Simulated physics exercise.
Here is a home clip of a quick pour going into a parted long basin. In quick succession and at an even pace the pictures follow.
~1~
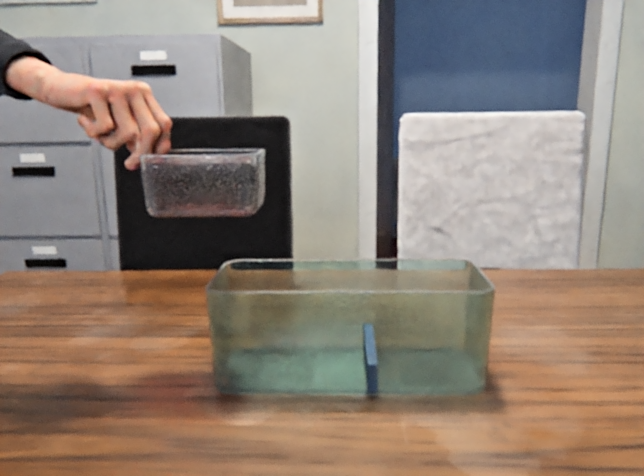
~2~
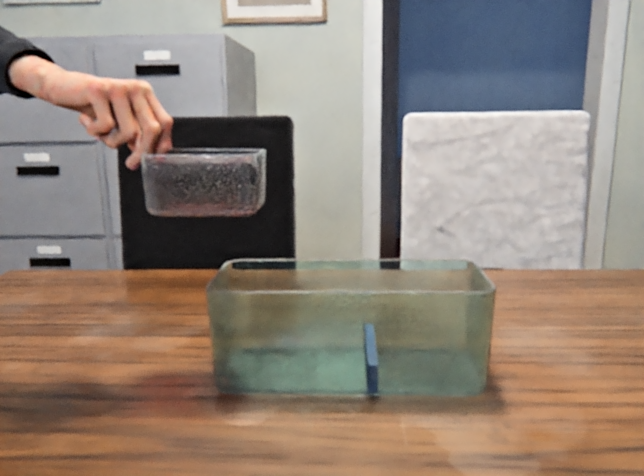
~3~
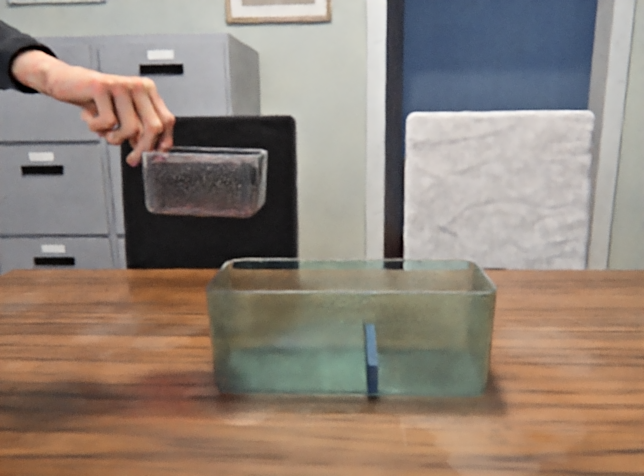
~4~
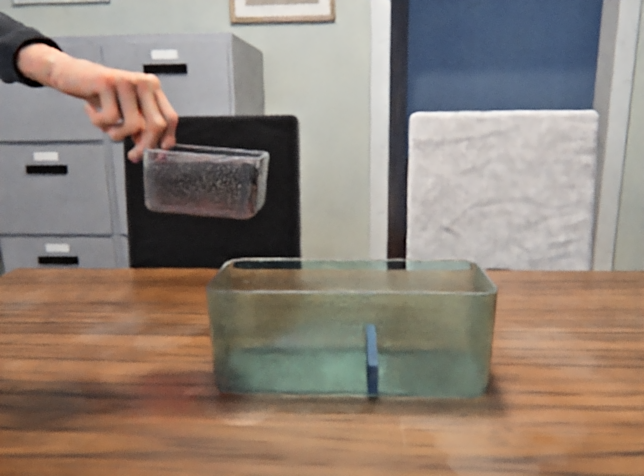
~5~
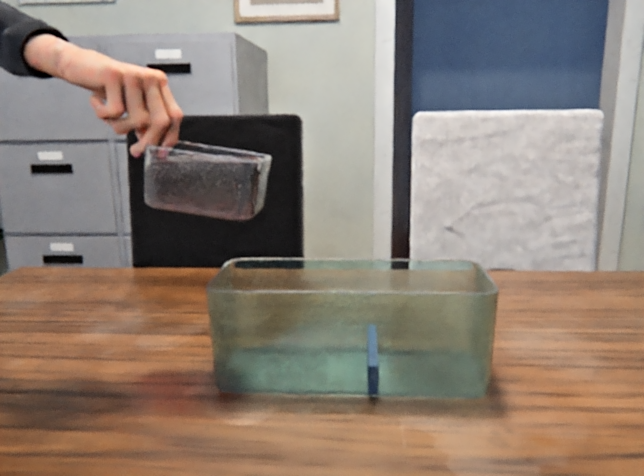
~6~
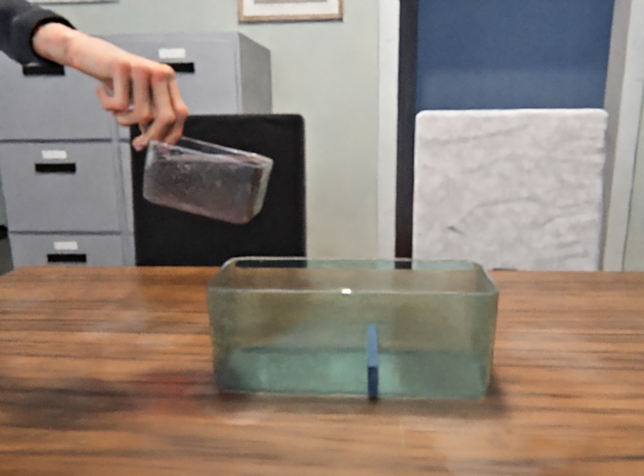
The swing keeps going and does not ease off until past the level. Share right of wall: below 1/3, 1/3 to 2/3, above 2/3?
My call is that the right side misses a third.
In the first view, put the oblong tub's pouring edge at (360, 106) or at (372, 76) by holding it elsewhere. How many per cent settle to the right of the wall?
First try 85 %, second try 75 %.
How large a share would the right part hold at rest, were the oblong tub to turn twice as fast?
Near 10 parts in a hundred.
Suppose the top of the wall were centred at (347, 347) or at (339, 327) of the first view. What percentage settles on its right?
Record: Case 1 near 25 %, case 2 near 15 %.
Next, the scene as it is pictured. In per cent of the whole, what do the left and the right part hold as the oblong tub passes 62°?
The left part gets 25 percent; the right part gets 0 percent.
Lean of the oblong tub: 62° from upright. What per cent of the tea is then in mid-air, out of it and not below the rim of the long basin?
Roughly 30 percent.
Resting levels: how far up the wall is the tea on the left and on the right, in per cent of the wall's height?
I'd say close to 70 per cent on the left side and 10 on the right.
A moment on, the oblong tub is tipped part way and 46 per cent is still to pour, 25 is left of the wall and 0 right of it.
Next, the oblong tub is tipped on its side and 11 per cent is still to pour, 75 is left of the wall and 8 right of it.
Then the oblong tub is tipped on its side and 2 per cent is still to pour, 88 is left of the wall and 9 right of it.
Later the oblong tub is tipped on its side and 0 per cent is still to pour, 90 is left of the wall and 9 right of it.
In the end 90 per cent lies left of the wall, 9 right of it and 0 outside.
